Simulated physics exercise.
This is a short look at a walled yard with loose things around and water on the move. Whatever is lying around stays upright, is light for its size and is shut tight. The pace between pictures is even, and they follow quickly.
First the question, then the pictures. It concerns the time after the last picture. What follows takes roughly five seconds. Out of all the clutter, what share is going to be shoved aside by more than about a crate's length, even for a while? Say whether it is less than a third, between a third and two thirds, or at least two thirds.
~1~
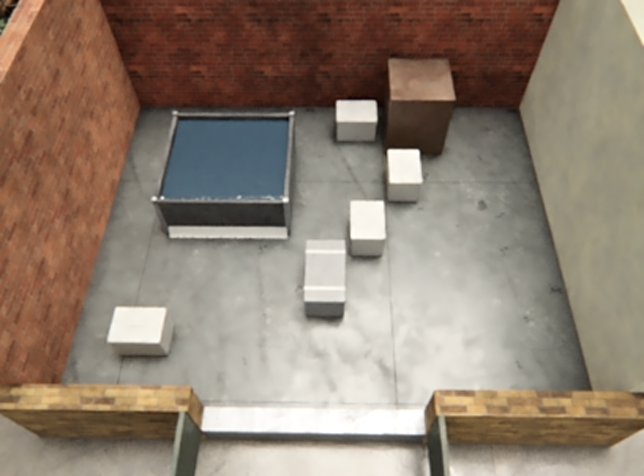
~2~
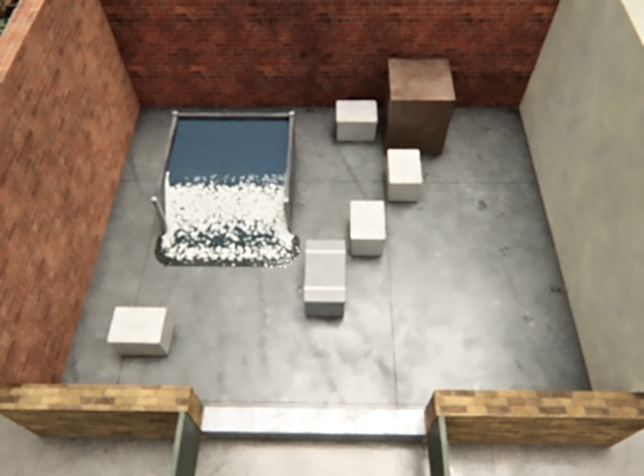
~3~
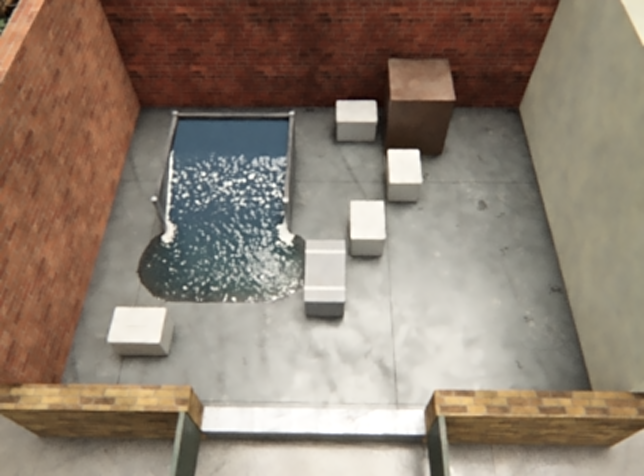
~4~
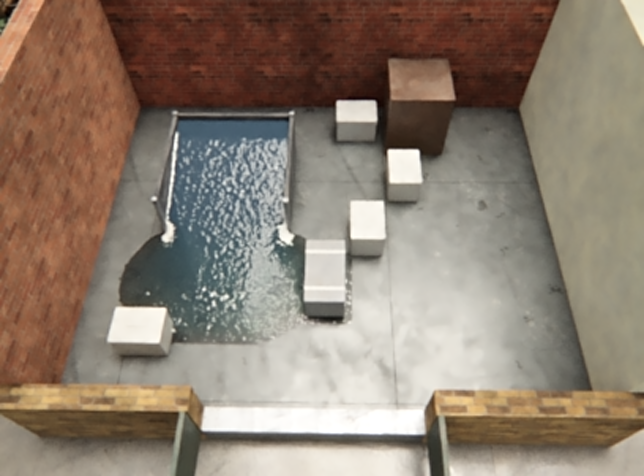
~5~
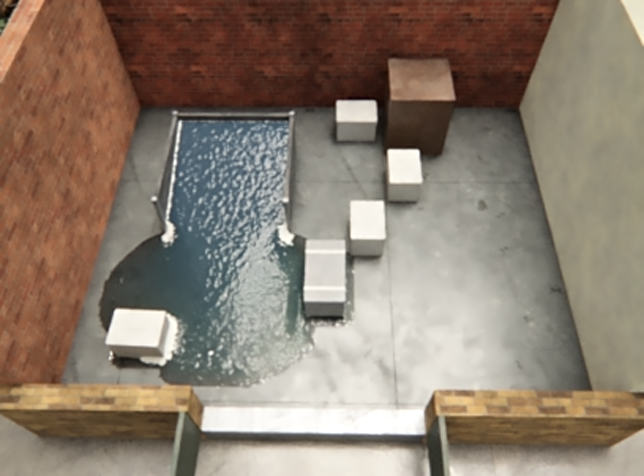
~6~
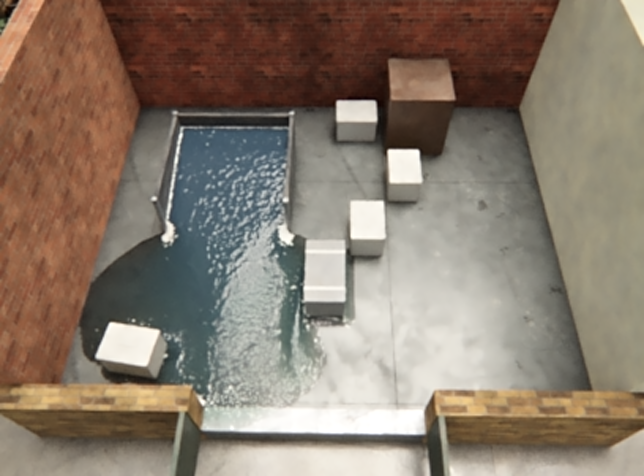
Share shifted well: Low, below a third.
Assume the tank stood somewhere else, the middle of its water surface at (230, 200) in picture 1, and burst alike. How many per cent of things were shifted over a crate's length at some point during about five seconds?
That comes out at some 20 %.
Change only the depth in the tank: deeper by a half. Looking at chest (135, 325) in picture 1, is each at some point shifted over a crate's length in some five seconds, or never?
The full distance.
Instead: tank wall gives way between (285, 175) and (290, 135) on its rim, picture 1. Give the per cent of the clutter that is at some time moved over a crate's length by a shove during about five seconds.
It comes to roughly 60 %.
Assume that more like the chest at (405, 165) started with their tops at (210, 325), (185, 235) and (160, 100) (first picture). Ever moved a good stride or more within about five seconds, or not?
Per listing: Cleared out, cleared out, largely stays.
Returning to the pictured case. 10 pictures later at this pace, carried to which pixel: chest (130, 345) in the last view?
(77, 337).
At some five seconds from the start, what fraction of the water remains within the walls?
Roughly 50 in a hundred.
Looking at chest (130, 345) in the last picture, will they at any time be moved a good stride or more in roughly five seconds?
Short answer: At least that much.
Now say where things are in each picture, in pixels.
The first picture shows a chest at (137, 324) rests on the ground; a chest at (405, 166), on the bottom; 0 of 5 have shifted.
The second picture shows a chest at (137, 324), on the bottom; a chest at (405, 166) rests on the ground; 0 of 5 have shifted.
The third picture shows a chest at (137, 324), on the bottom; a chest at (405, 166), on the bottom; 0 of 5 have shifted.
The fourth picture shows a chest at (137, 324), on the bottom; a chest at (405, 166), on the bottom; 0 of 5 have shifted.
The fifth picture shows a chest at (136, 327) rests on the ground, close to its start; a chest at (405, 166) rests on the ground; 0 of 5 have shifted.
The sixth picture shows a chest at (128, 344) rests on the ground, close to its start; a chest at (405, 166), on the bottom; 1 of 5 have shifted.
A moment on, 1 of 5 are well off their spots; 1 afloat.
Next, 1 of 5 are well off their spots; 1 afloat.
Later, 1 of 5 are well off their spots; 1 afloat.
In the end, 1 of 5 are well off their spots, and 1 have been at some point; 1 afloat.
